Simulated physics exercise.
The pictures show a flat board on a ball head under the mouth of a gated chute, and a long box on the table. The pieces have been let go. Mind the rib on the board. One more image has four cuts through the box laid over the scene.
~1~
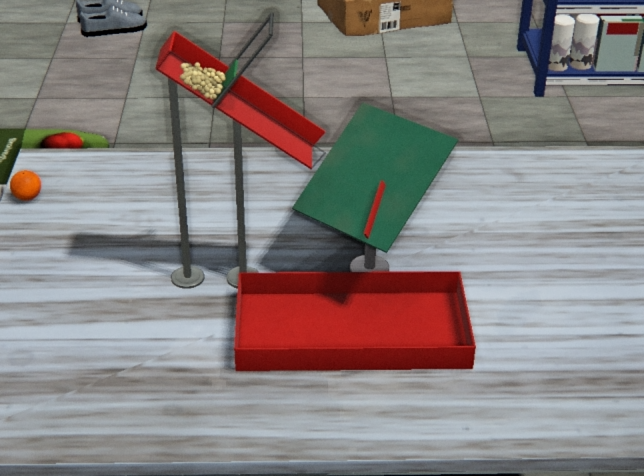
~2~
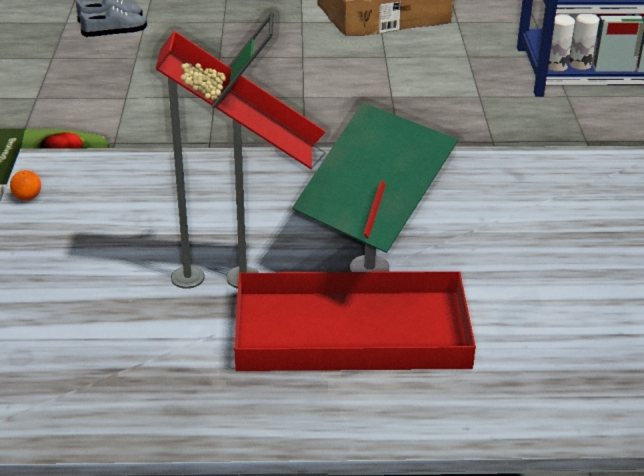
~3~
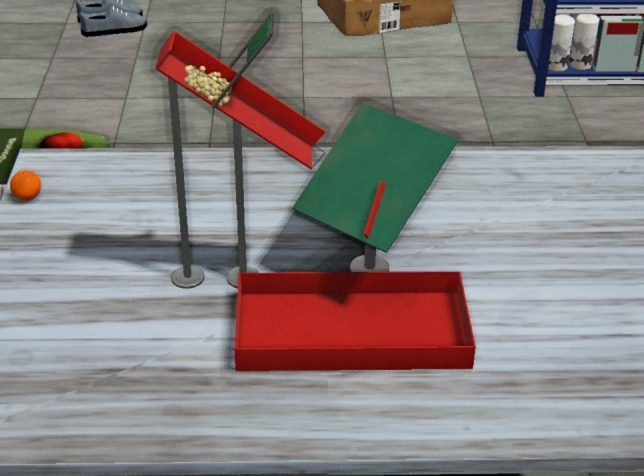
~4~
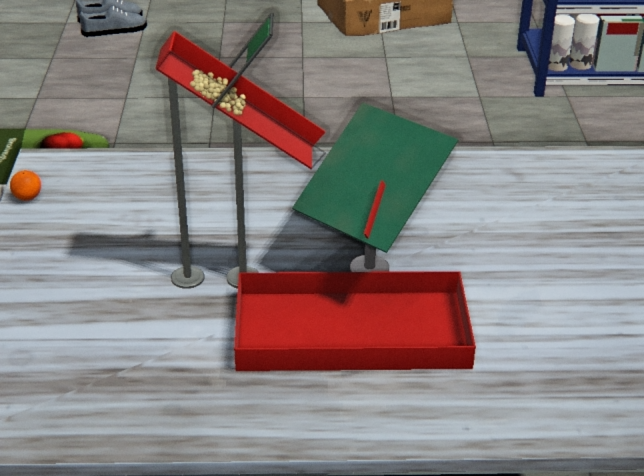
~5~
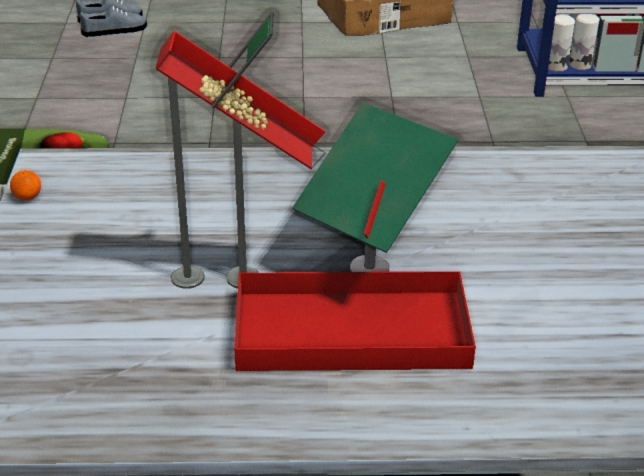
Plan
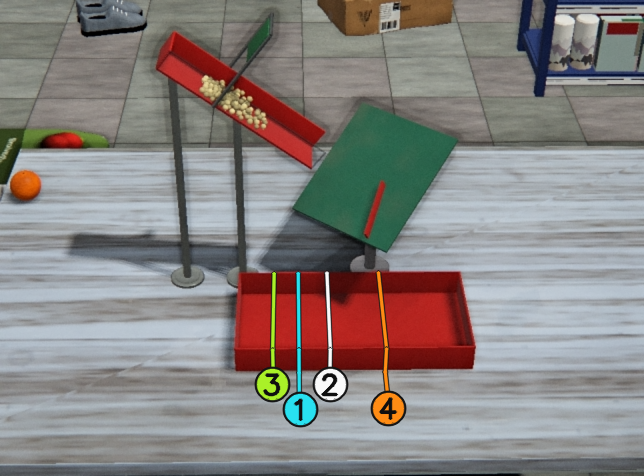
A small green gate lifted on a sloping red chute, and the pale beans behind it slid down to the right in a spreading stream, above a tilted green board and an empty red box.
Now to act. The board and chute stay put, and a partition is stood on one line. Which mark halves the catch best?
Use line 2.
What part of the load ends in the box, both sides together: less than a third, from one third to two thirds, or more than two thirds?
More than two thirds.
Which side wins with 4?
The left side.
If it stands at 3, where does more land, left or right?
More lands on the right.
On the marked copy, line 1 crosses the front rim at (299, 348); line 2 crosses the front rim at (330, 348); line 3 crosses the front rim at (272, 349); line 4 crosses the front rim at (386, 348).
With 1, of what is caught, a small part on the left of the divider, nearly all on the right.
With 2, of what is caught, about half on the left of the divider, about half on the right.
With 3, of what is caught, a small part on the left of the divider, nearly all on the right.
With 4, of what is caught, all on the left of the divider, none on the right.
